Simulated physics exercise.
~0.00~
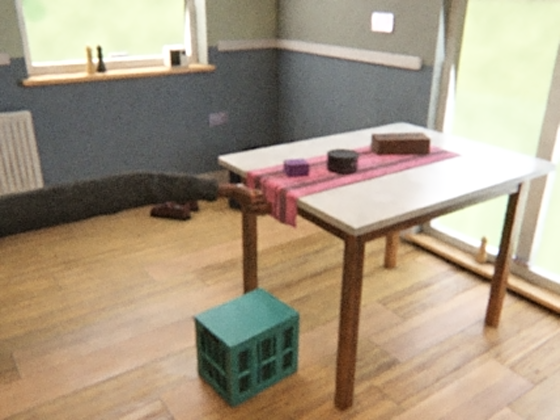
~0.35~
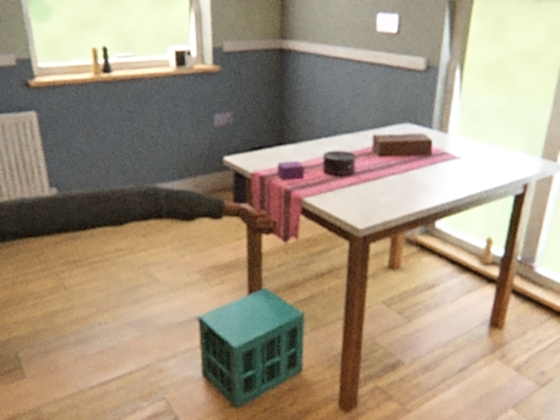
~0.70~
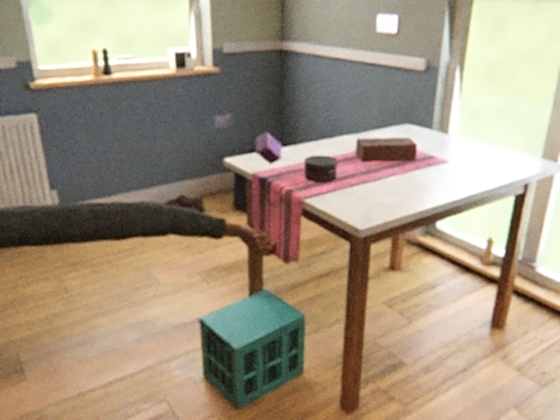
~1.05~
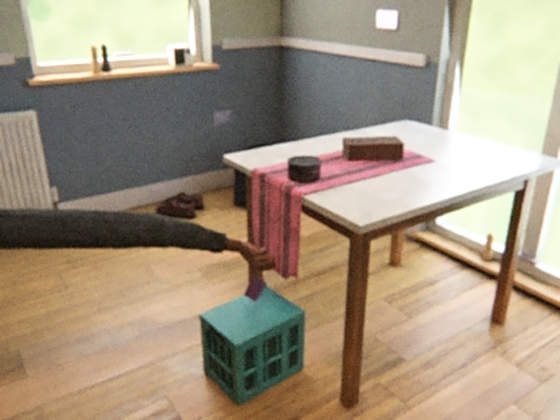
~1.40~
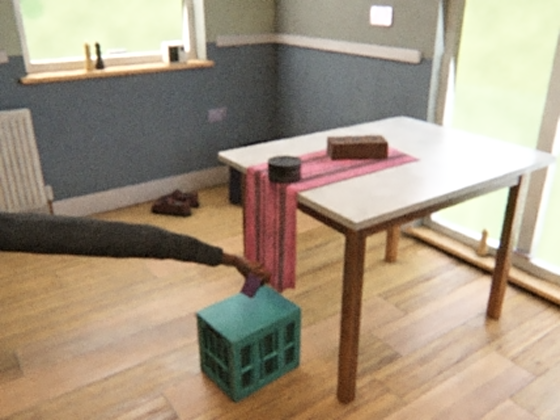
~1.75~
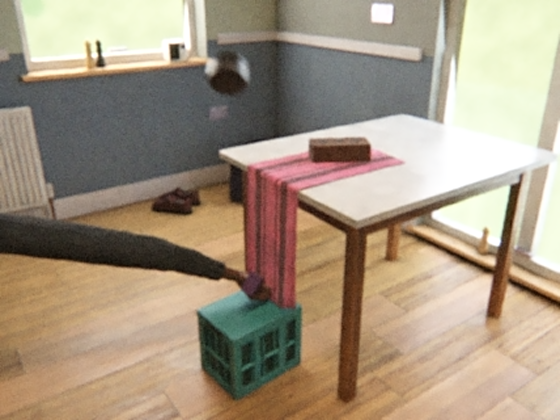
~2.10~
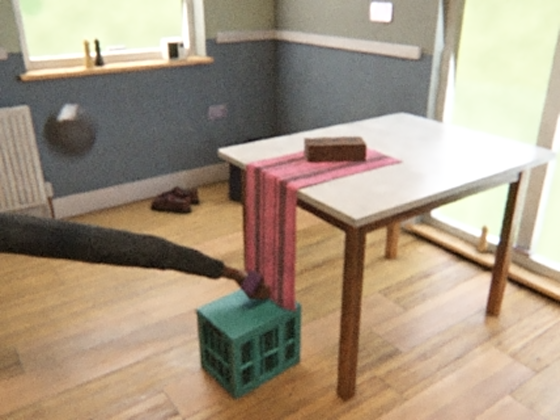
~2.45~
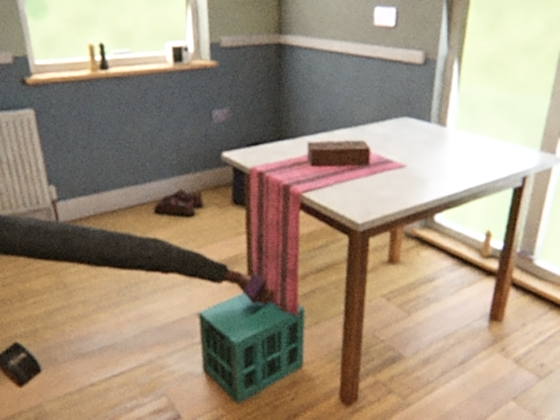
A pink tablecloth was slowly pulled down by a hand at the table's left end, tipping off a purple block, then a black tub, before its hem reached the turquoise crate, leaving only the brick on the table.
